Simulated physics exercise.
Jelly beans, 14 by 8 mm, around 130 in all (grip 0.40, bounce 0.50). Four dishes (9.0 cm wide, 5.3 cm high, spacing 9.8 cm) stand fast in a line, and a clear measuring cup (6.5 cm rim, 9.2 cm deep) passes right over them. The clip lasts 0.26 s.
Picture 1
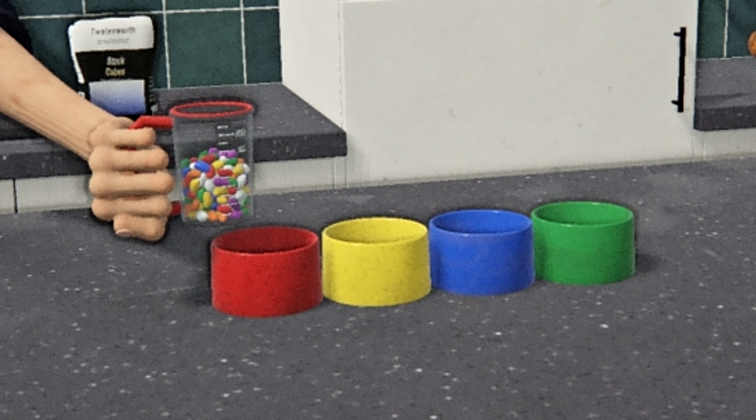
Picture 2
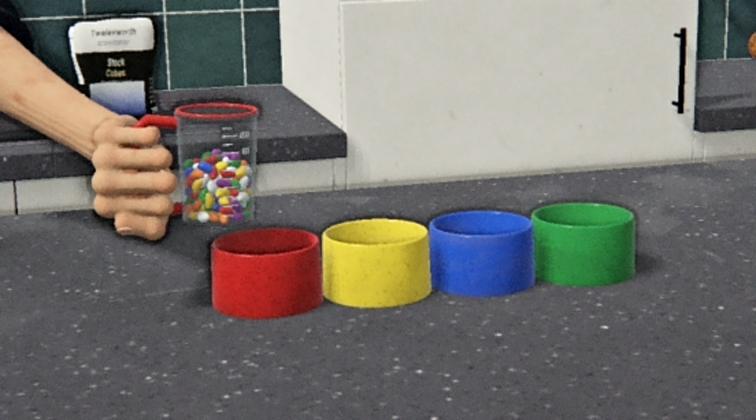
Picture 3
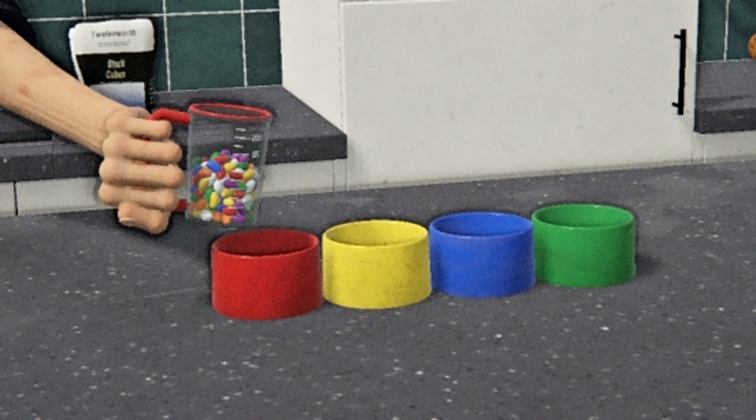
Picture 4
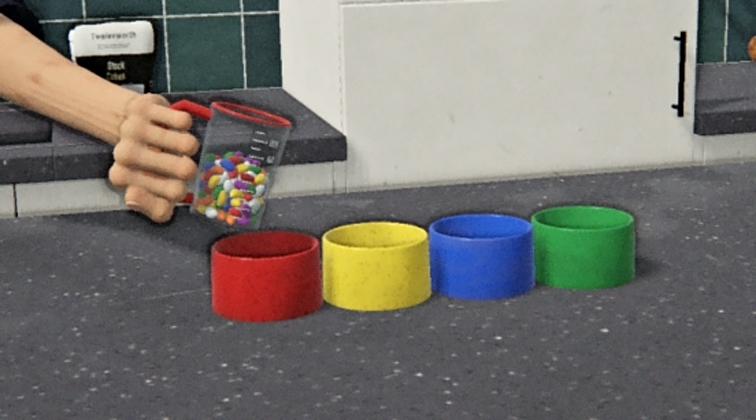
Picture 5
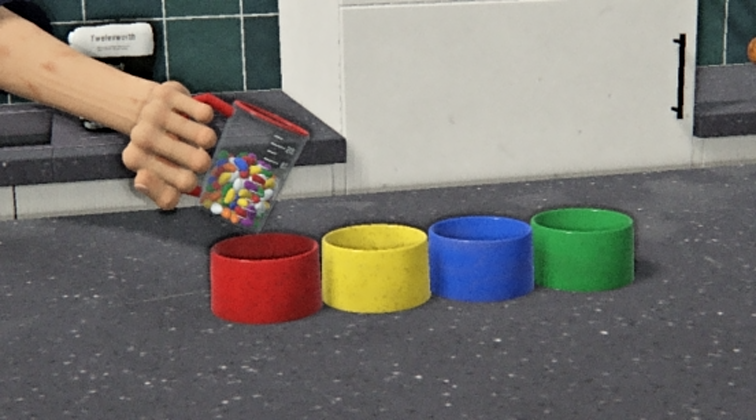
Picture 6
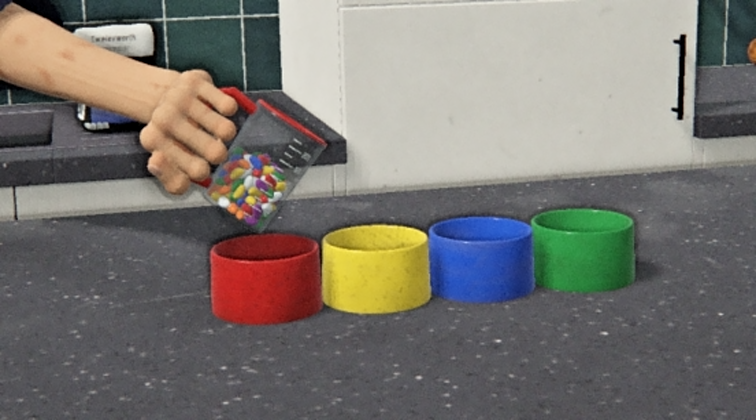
A clear measuring cup of colorful jelly beans, held by a hand at the left, moved slightly right and tilted steadily rightward above the red dish, beside yellow, blue and green dishes on a dark countertop.
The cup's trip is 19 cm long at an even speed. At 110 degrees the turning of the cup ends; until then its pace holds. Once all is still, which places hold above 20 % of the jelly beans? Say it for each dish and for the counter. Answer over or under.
Red: Under, blue: Over, green: Under, yellow: Under, counter: Under.
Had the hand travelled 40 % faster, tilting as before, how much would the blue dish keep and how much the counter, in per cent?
In that case blue 100; counter 0.
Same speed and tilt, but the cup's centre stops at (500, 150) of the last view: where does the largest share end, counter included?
Most goes to: Blue.
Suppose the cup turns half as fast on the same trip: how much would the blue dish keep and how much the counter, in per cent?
Blue 100, counter 0.
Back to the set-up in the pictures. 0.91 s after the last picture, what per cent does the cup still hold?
Roughly 15 per cent.
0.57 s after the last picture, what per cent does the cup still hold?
Some 75 per cent of the load.
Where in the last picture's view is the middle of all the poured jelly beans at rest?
Around (490, 266).
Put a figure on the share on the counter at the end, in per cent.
Roughly 0 per cent.
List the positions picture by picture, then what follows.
In the first frame, cup at (215, 164), tilt 0 degrees, lip at (251, 108), moved 0.0 cm; middle of the pieces at (219, 191); red dish at (265, 241); yellow dish at (375, 232); blue dish at (481, 223); green dish at (582, 214).
In the second frame, cup at (218, 165), tilt 2 degrees, lip at (256, 110), moved 0.2 cm; middle of the pieces at (221, 192).
In the third frame, cup at (226, 166), tilt 8 degrees, lip at (269, 115), moved 0.9 cm; middle of the pieces at (226, 193).
In the fourth frame, cup at (238, 167), tilt 18 degrees, lip at (289, 124), moved 1.9 cm; middle of the pieces at (234, 194).
In the fifth frame, cup at (250, 168), tilt 27 degrees, lip at (307, 134), moved 3.0 cm; middle of the pieces at (241, 194).
In the sixth frame, cup at (262, 168), tilt 37 degrees, lip at (324, 144), moved 4.0 cm; middle of the pieces at (250, 192); red dish at (265, 248); yellow dish at (375, 239); blue dish at (481, 230); green dish at (582, 222).
Then, 0.34 s after the last picture, tilt 101 degrees; cup holds 100 %.
Then, 0.57 s after the last picture, tilt 110 degrees; cup holds 75 %, blue 25 %.
Then, 0.91 s after the last picture, tilt 110 degrees; cup holds 15 %, blue 85 %.
In the end, red 0 %, blue 95 %, green 0 %, yellow 0 %, counter 0 %.
